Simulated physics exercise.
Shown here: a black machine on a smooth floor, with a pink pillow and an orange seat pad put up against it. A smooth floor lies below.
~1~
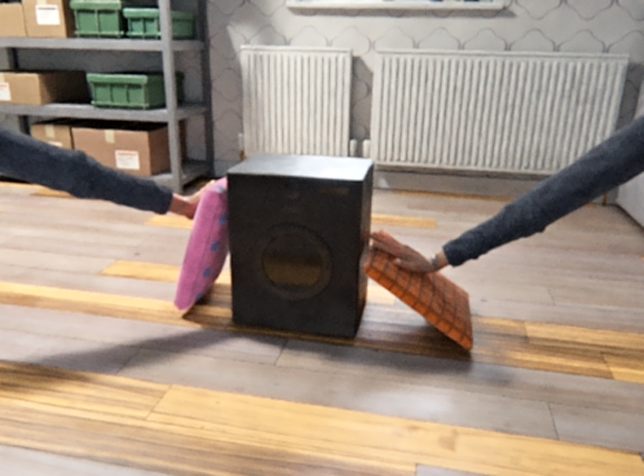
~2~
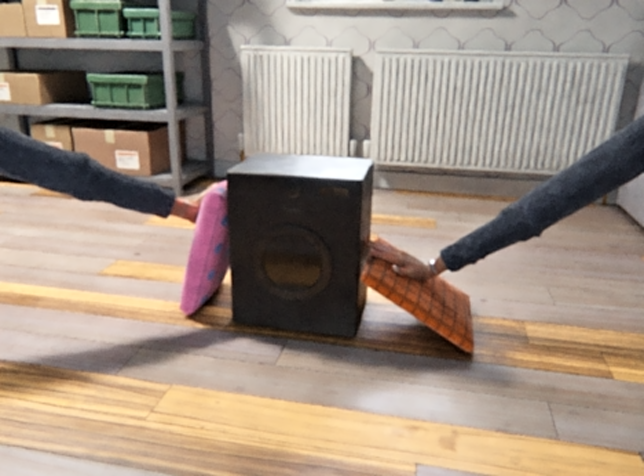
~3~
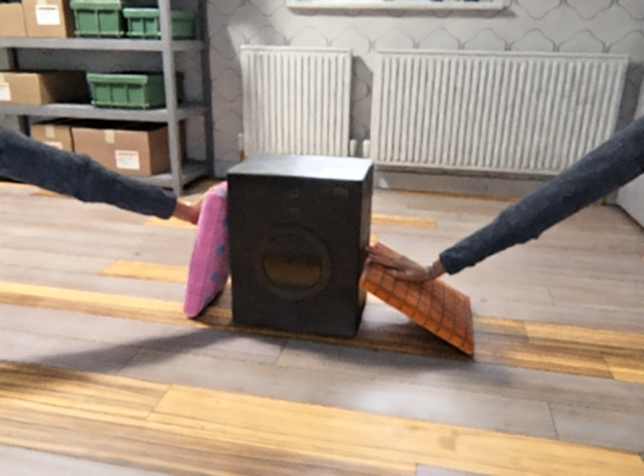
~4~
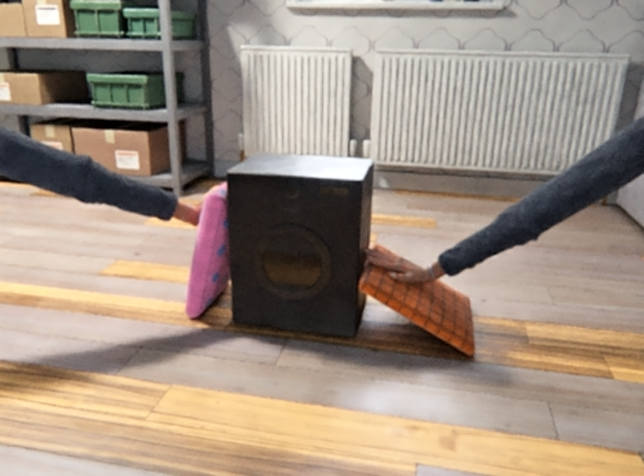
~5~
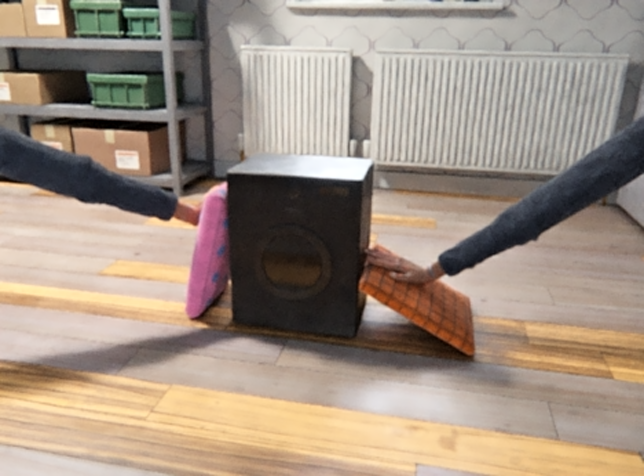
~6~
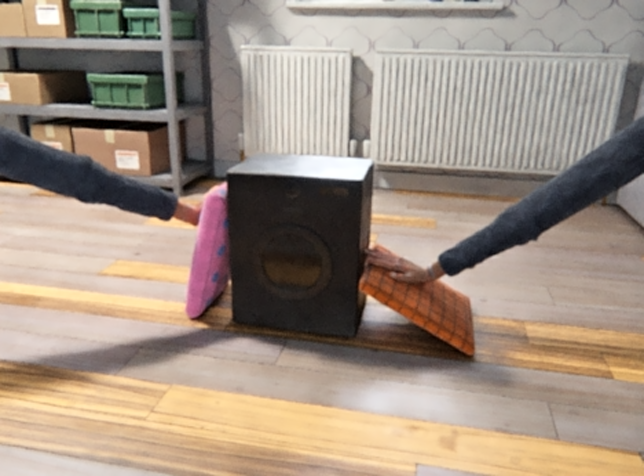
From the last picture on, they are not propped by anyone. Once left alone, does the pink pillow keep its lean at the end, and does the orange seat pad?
Result: The pink pillow keeps its lean; the orange seat pad drops down flat.
Then, 0.24 s later than the last view, pillow against the side near (219, 244); seat pad flat on the floor near (423, 311).
Then, 0.46 s later than the last view, pillow against the side near (220, 244); seat pad flat on the floor near (423, 316).
Finally, pillow against the side near (219, 244); seat pad flat on the floor near (423, 316). The pink pillow keeps leaning and the orange seat pad slumps to the floor.
